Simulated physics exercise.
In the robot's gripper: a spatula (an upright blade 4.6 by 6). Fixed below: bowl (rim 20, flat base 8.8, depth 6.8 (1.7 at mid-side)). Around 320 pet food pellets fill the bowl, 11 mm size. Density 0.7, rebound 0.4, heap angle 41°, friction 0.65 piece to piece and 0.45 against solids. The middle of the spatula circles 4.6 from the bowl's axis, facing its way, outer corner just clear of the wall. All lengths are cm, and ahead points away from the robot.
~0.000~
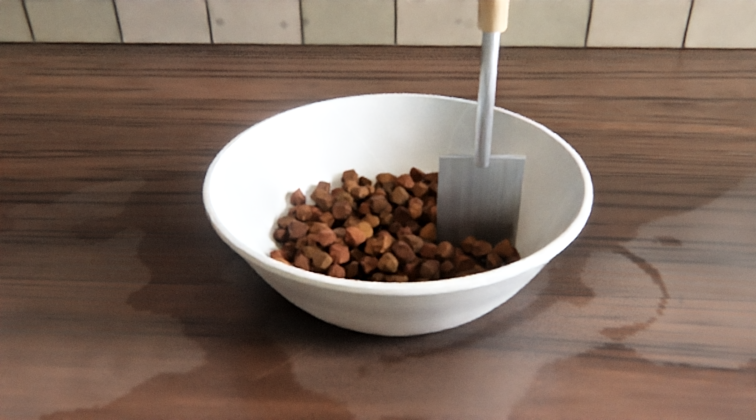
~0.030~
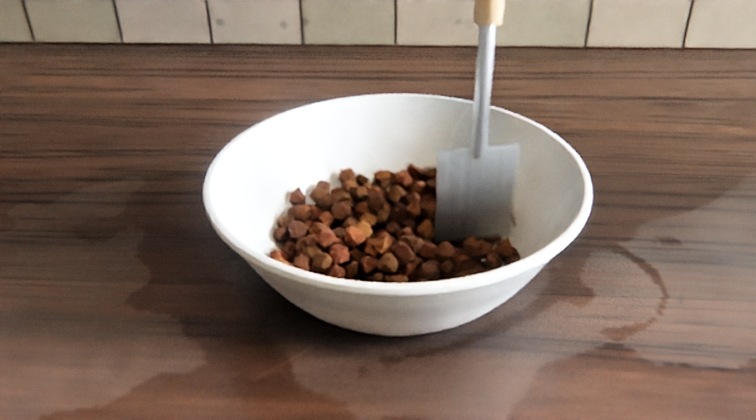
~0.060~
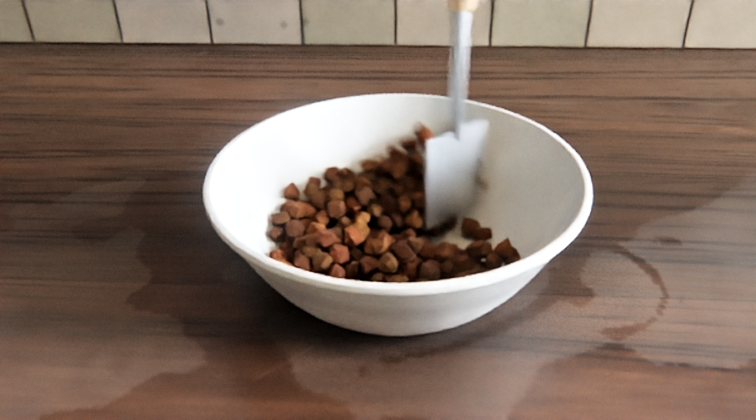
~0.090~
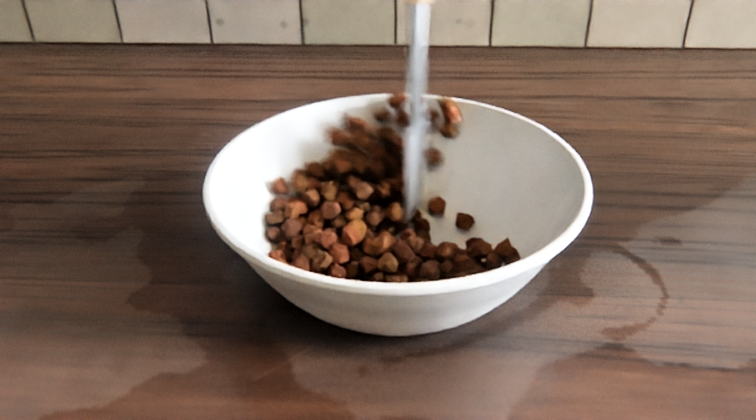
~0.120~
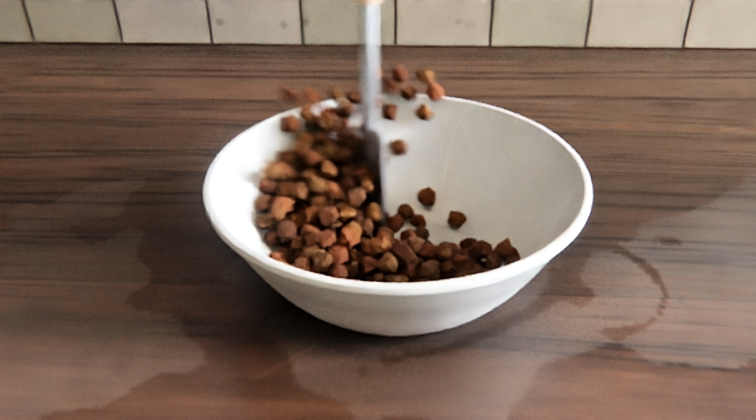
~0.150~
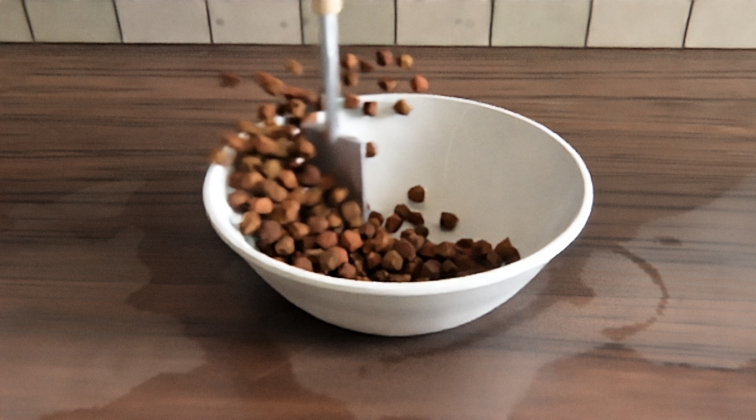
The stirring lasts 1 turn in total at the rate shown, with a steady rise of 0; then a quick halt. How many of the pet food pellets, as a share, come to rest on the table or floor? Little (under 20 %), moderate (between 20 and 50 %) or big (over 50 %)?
Answer: Moderate; between 20 and 50 % of the pet food pellets finish on the table or floor.
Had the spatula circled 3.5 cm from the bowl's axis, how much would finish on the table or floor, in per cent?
In that case some 15 per cent.
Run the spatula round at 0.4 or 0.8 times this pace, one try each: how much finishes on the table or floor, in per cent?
Some 5 and 20 per cent.
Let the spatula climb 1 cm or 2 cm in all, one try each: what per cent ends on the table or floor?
Some 25 and 10 per cent.
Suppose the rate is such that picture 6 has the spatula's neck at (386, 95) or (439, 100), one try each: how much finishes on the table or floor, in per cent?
Some 10 and 0 per cent.
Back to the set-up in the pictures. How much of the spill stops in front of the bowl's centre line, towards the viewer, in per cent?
Some 60 per cent.
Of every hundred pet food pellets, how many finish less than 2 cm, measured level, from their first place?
Roughly 5 per cent.
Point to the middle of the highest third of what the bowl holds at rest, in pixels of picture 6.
Around (443, 176).
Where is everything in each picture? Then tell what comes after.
The first picture shows spatula neck at (484, 131), 0° round; upper third of the load around (394, 231), from x 280 to 515, top at y 175; 318 in the bowl.
The second picture shows spatula neck at (481, 123), 13° round; upper third of the load around (394, 225), from x 280 to 515, top at y 175.
The third picture shows spatula neck at (457, 105), 45° round; upper third of the load around (387, 200), from x 275 to 515, top at y 135.
The fourth picture shows spatula neck at (416, 96), 78° round; upper third of the load around (364, 181), from x 275 to 515, top at y 100.
The fifth picture shows spatula neck at (370, 97), 112° round; upper third of the load around (328, 170), from x 265 to 515, top at y 75; 317 in the bowl, 1 in flight or on the tool.
The sixth picture shows spatula neck at (332, 108), 145° round; upper third of the load around (288, 165), from x 220 to 515, top at y 60; 310 in the bowl, 8 in flight or on the tool.
By 0.22 s, 222° round, highest piece 12 above the table; 285 in the bowl, 33 in flight or on the tool.
By 0.29 s, 299° round, highest piece 12 above the table; 257 in the bowl, 13 on the table or floor, 48 in flight or on the tool.
By 0.52 s, 0° round, highest piece 6 above the table; 224 in the bowl, 94 on the table or floor.
By 1.22 s, 0° round, highest piece 6 above the table; 224 in the bowl, 94 on the table or floor.
Final count, 224 in the bowl, 94 on the table or floor. That is 30 % on the table or floor.
